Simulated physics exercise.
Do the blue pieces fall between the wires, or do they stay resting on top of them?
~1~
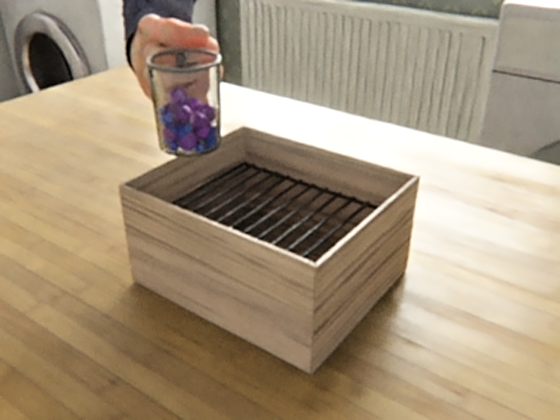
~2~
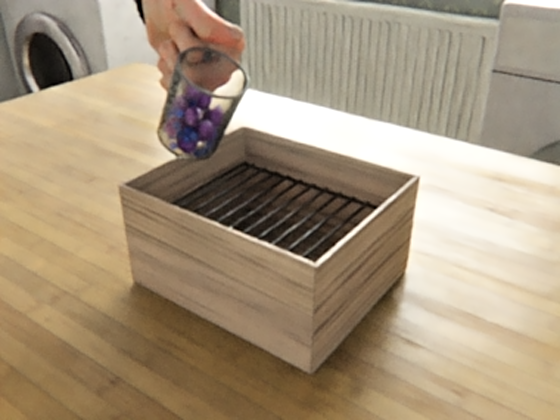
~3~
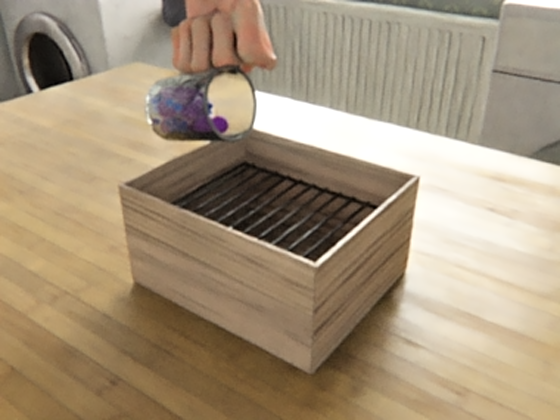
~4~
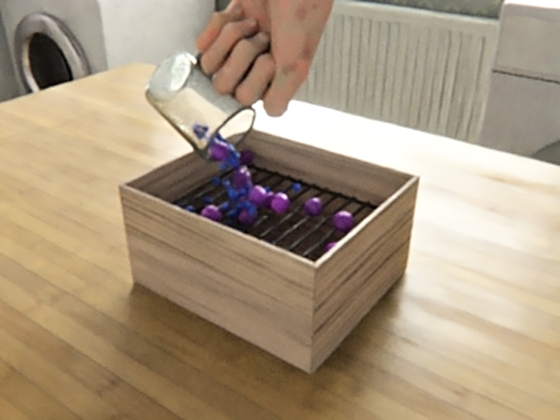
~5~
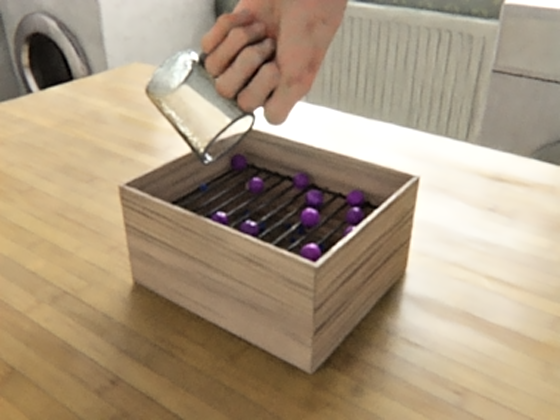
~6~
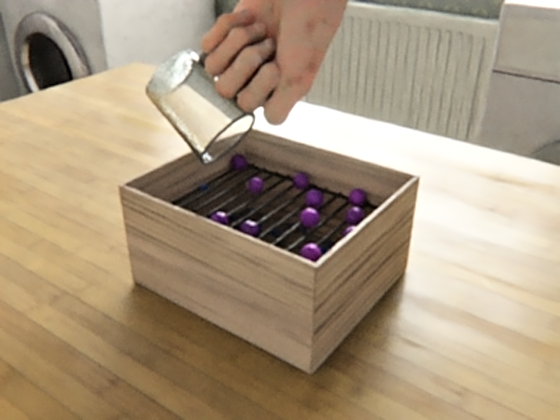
The blue pieces fall between the wires, while the purple ones rest on top.
